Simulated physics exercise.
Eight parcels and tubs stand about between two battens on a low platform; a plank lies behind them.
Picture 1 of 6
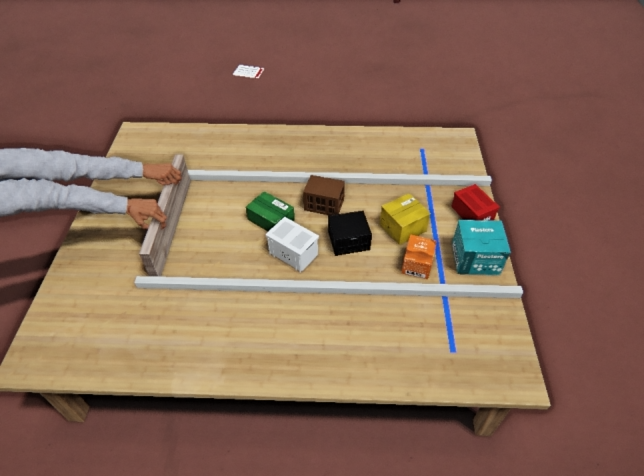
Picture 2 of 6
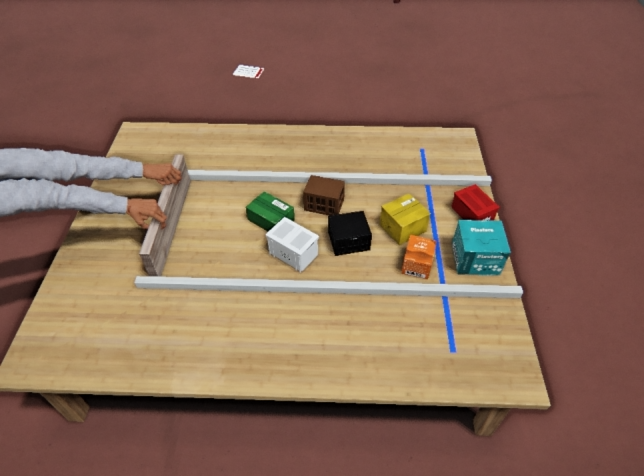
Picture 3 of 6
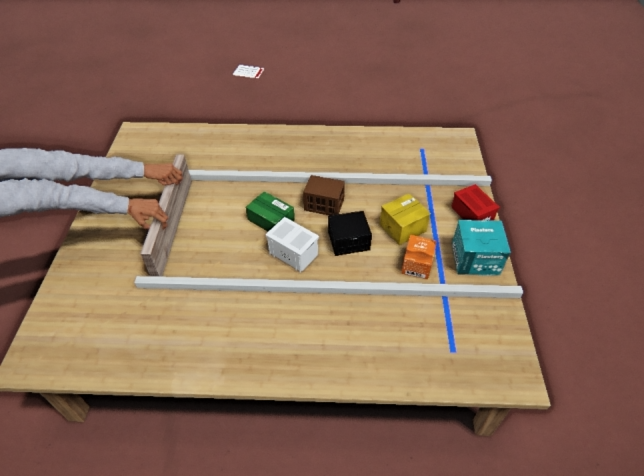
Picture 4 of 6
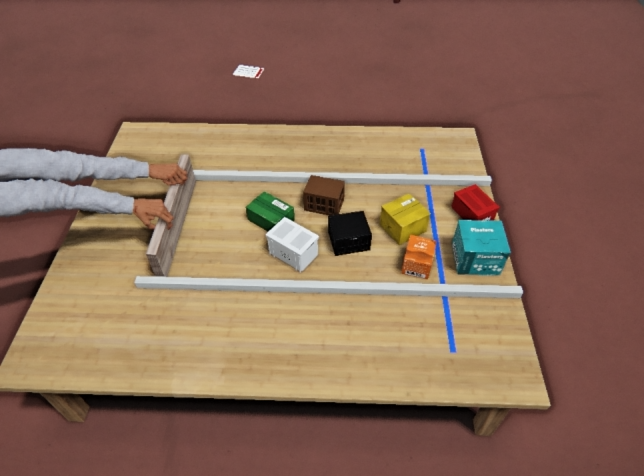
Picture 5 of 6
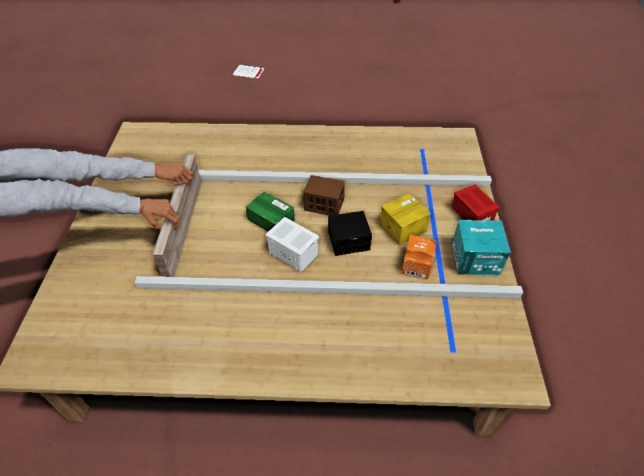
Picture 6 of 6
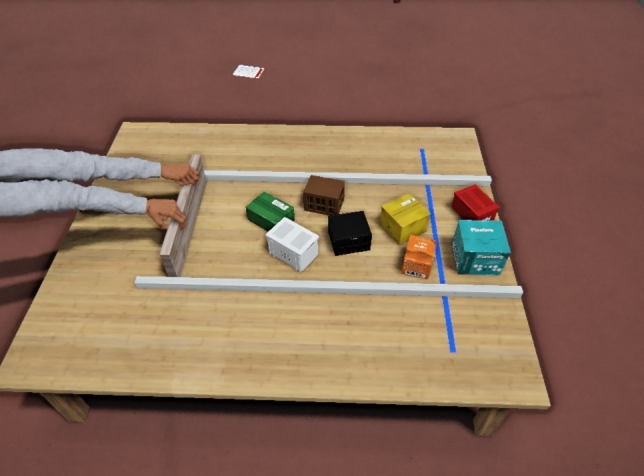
A plank held by two hands slides slightly right behind eight still boxes on a table.
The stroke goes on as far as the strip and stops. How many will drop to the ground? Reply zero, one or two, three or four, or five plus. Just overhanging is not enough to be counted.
One or two.
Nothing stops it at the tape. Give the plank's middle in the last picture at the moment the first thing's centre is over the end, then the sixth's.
First about (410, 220), next about (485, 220).
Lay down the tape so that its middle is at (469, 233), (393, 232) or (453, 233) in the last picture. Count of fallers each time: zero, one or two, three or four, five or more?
Going through the places as listed, I'd say five or over, then no fall at all, then three or four.
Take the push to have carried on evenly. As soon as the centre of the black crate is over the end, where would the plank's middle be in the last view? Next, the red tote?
Estimated middle: (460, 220), and (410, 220) for the other.
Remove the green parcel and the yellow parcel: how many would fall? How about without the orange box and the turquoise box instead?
First try 1, second try 1.
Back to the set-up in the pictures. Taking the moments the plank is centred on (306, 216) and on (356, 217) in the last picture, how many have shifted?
First 4 and then 6.
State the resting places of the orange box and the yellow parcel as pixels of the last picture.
You'll find the first one at (505, 268) and the second at (492, 209).
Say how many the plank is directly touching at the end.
Contact count: 3.
Soon after, none off yet; red tote at rest near (474, 207); turquoise box at rest near (479, 248); orange box at rest near (419, 257).
At rest, the number that fall off is one or two; fallen, turquoise box and red tote.
